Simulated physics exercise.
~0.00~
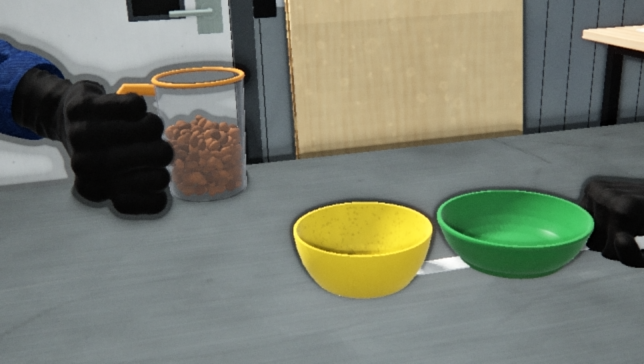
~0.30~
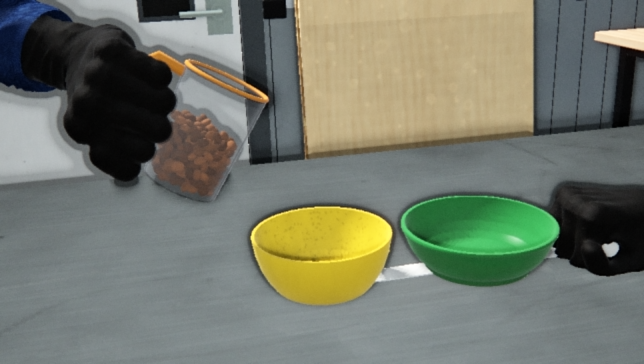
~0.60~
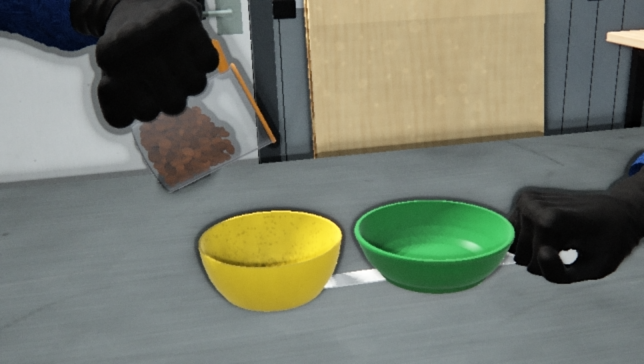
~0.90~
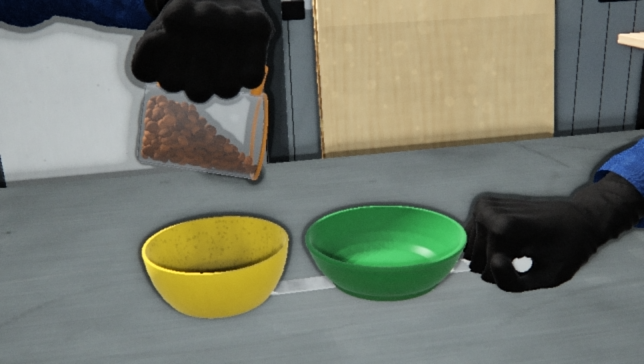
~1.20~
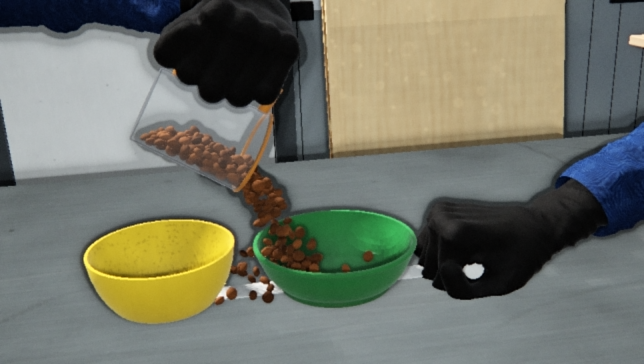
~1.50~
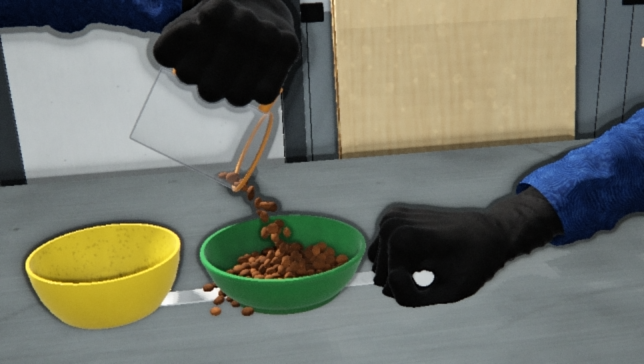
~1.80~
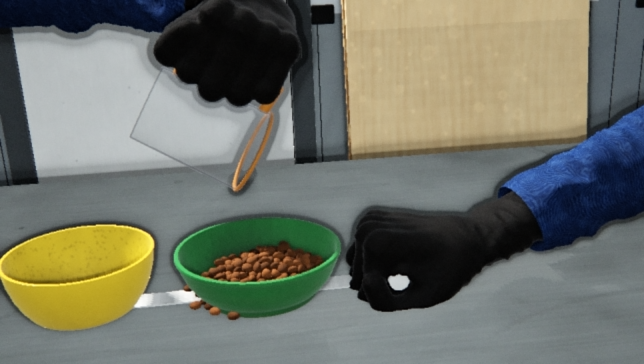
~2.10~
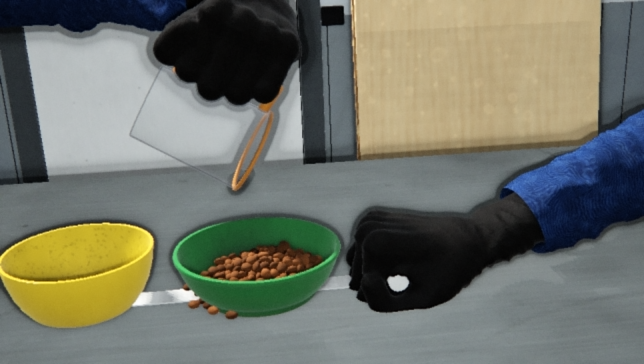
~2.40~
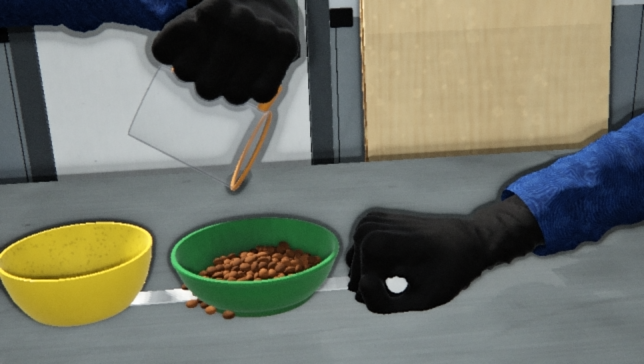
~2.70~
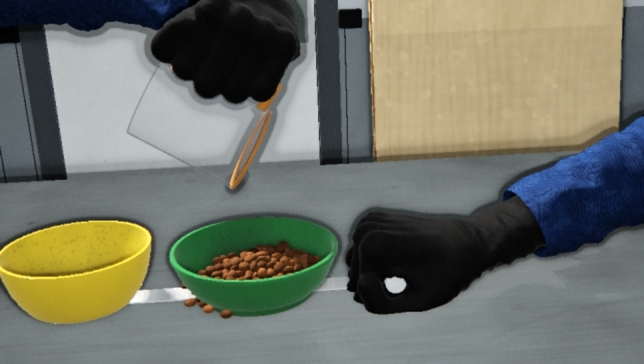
A black-gloved hand tipped a clear cup of brown kibble while another hand drew a joined yellow bowl and green bowl to the left. The kibble poured into the green bowl, a few bits spilled beside it, and the yellow one stayed empty.
